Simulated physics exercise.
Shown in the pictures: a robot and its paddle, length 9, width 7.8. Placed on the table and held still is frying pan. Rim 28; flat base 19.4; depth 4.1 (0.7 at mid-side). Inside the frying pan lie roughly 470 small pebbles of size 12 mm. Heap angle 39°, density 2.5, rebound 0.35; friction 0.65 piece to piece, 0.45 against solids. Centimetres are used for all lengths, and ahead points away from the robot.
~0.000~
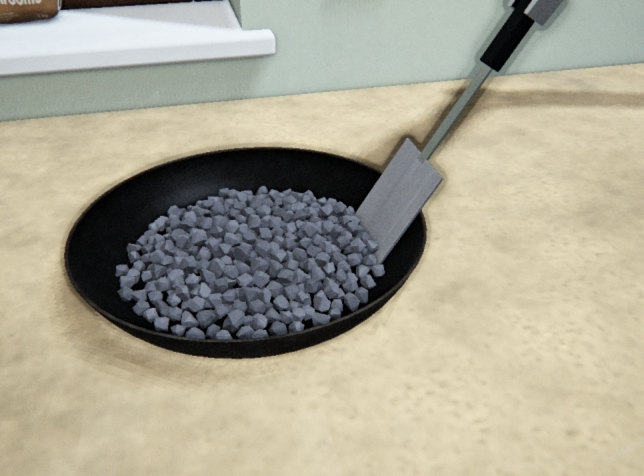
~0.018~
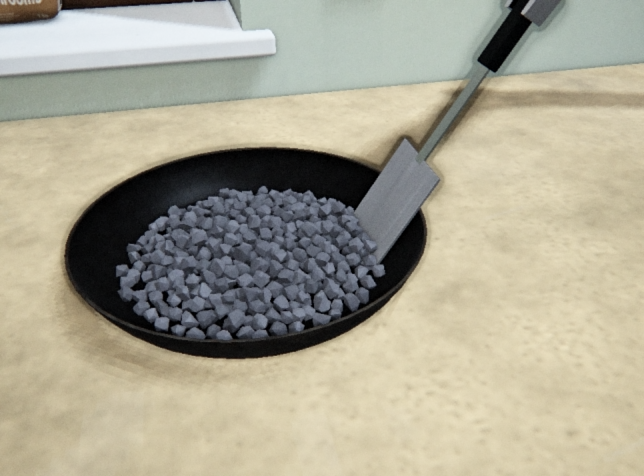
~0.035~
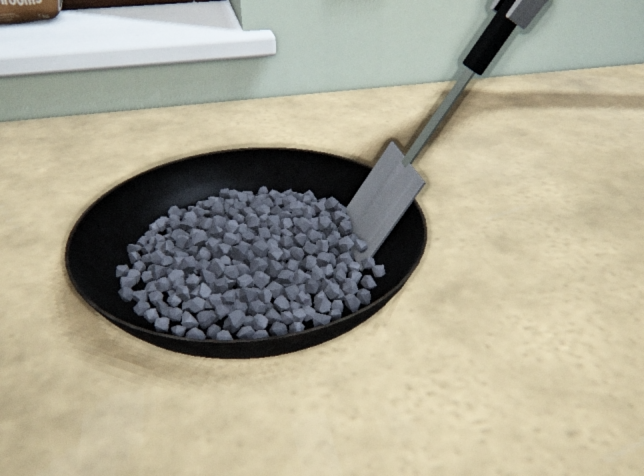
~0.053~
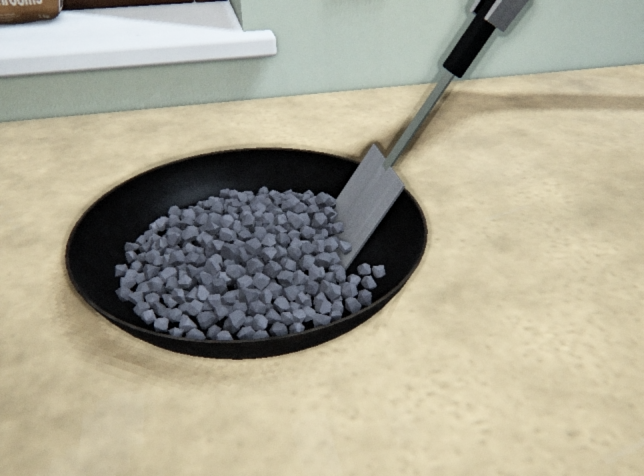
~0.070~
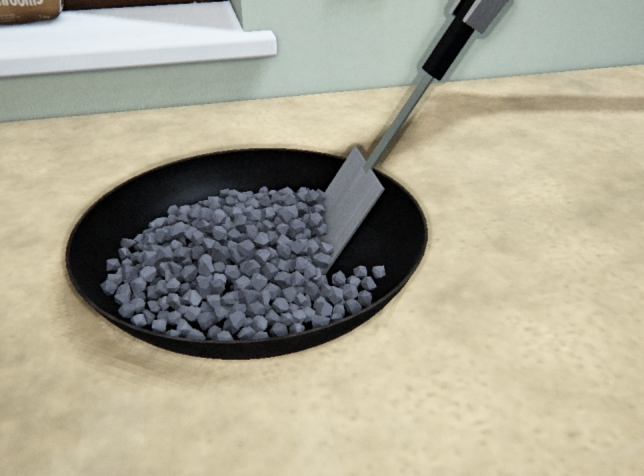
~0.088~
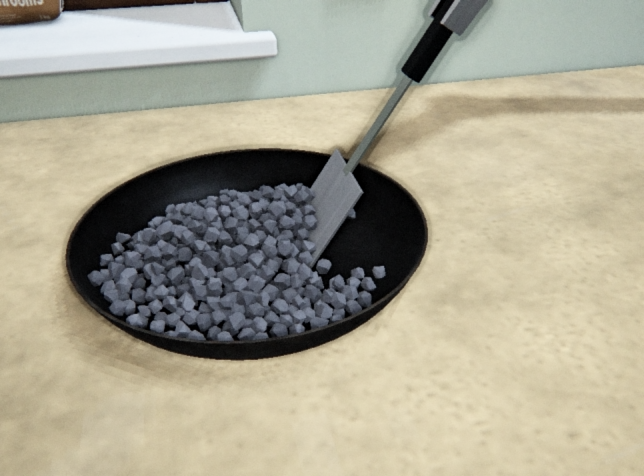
A flat metal paddle dipped into a black frying pan of small grey pebbles, barely moving at first, then slid left and pushed the heap leftward, leaving a few pebbles behind on the right.
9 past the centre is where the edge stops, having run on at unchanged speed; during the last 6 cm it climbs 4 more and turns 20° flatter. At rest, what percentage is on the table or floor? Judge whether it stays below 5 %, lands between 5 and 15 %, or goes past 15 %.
It goes past 15 %.
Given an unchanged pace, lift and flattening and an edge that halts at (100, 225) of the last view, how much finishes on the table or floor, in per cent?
Roughly 35 per cent.
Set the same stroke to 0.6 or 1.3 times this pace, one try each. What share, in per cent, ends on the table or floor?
10 and 25 %.
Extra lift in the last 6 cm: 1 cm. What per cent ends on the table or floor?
I'd say close to 15 per cent.
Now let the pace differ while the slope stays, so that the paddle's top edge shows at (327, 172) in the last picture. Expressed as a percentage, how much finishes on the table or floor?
Expect some 25 per cent there.
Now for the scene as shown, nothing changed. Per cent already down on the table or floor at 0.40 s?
Share at that moment: About 15 %.
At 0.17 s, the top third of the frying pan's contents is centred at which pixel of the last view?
Centre: Roughly (164, 235) in the last picture.
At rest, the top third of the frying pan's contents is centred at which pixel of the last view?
Close to pixel (135, 249).
After 0.13 s, sloping 57°, highest piece 6 above the table; 469 in the frying pan.
After 0.17 s, sloping 50°, highest piece 7 above the table; 469 in the frying pan.
After 0.40 s, sloping 37°, highest piece 12 above the table; 369 in the frying pan, 65 on the table or floor, 35 on the blade or in flight.
After 1.45 s, sloping 37°, highest piece 5 above the table; 369 in the frying pan, 100 on the table or floor.
At rest, 369 in the frying pan, 100 on the table or floor. That is 21 % on the table or floor.
